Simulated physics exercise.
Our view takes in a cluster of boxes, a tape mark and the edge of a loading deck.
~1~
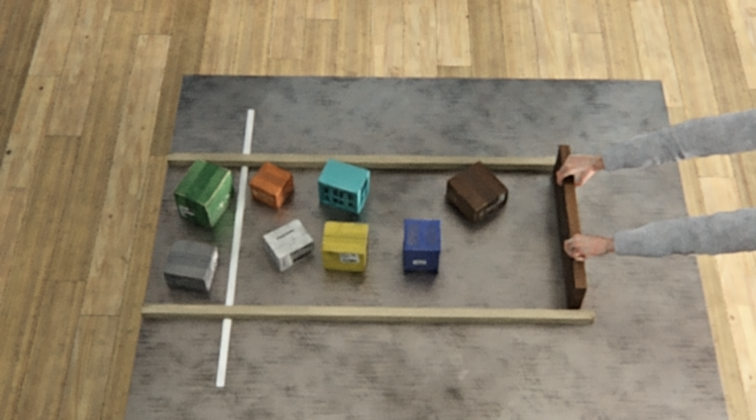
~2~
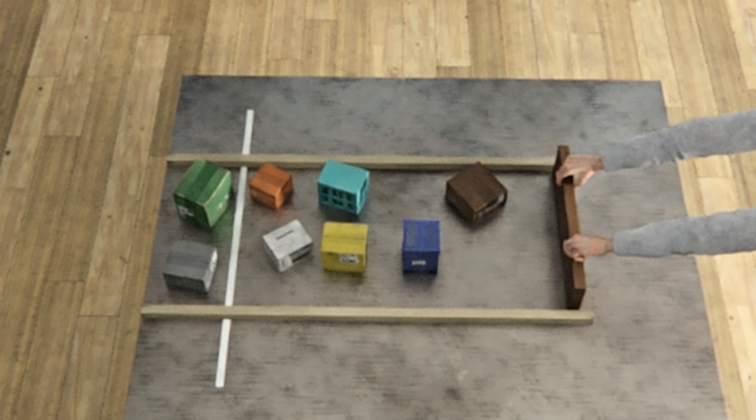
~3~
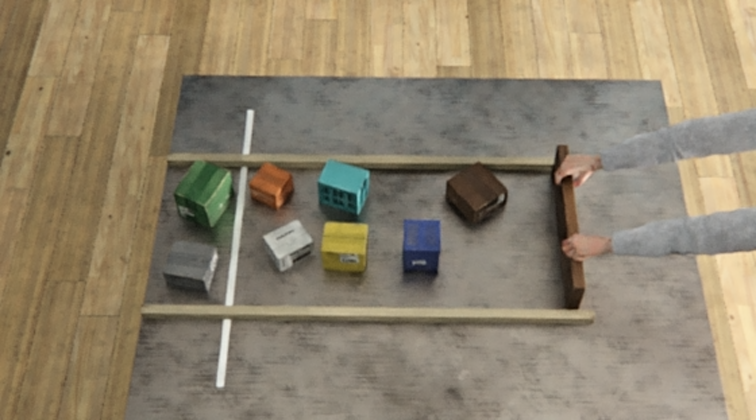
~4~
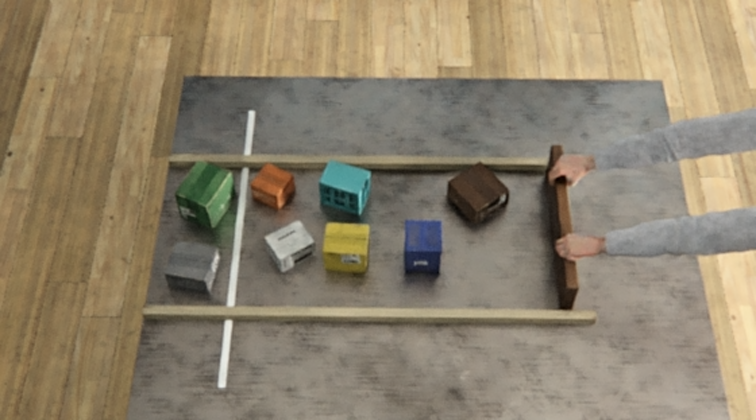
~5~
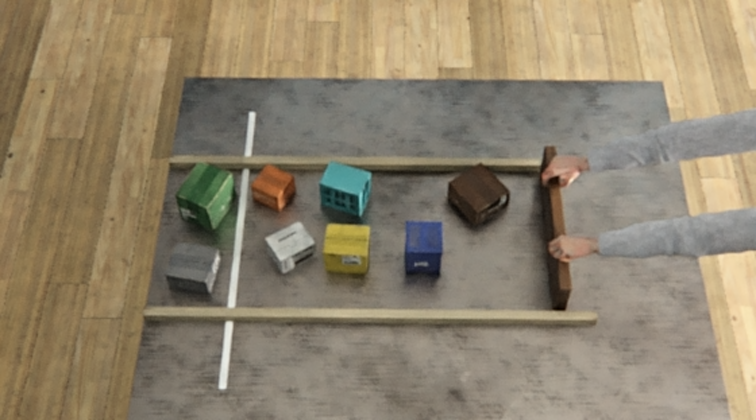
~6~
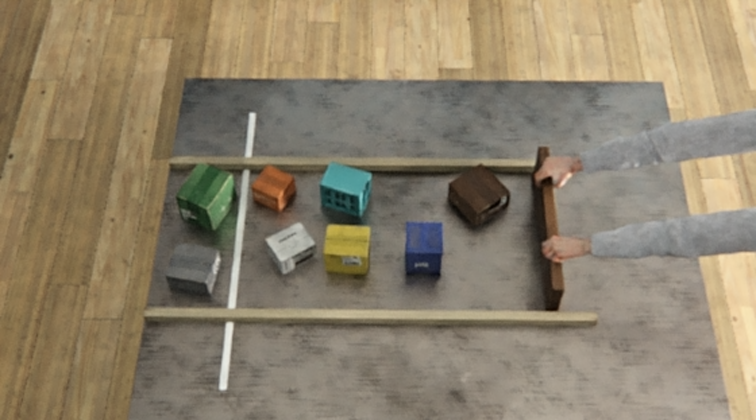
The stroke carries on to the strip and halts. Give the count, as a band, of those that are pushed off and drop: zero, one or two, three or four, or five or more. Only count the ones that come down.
Seems the ones that don't stay up number three or at most four, for sure.
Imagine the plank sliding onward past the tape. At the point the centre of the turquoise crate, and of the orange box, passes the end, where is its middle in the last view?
(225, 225) and then (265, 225), give or take.
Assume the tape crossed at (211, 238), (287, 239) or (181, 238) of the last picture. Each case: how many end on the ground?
In order: 6, 1 and 6.
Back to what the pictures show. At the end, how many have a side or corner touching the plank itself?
Contact count: 2.
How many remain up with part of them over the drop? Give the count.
Count: 1.
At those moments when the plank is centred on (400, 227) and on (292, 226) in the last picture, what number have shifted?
By the first moment it's 4, by the second it's 8.
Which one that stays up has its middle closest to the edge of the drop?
Foremost, the turquoise crate.
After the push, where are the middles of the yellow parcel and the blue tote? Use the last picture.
(178, 249) and (217, 247).
Soon after, none off yet; grey parcel at rest near (194, 269); green parcel at rest near (207, 197); orange box at rest near (274, 188).
Then, none off yet; grey parcel at rest near (194, 269); green parcel at rest near (207, 197); orange box moved a little near (268, 189).
Further on, none off yet; grey parcel moved about its own width near (165, 269); green parcel moved about its own width near (160, 202); orange box moved well along near (199, 190).
By the end, the number that fall off is three or four; fallen, white box, orange box, green parcel and grey parcel.
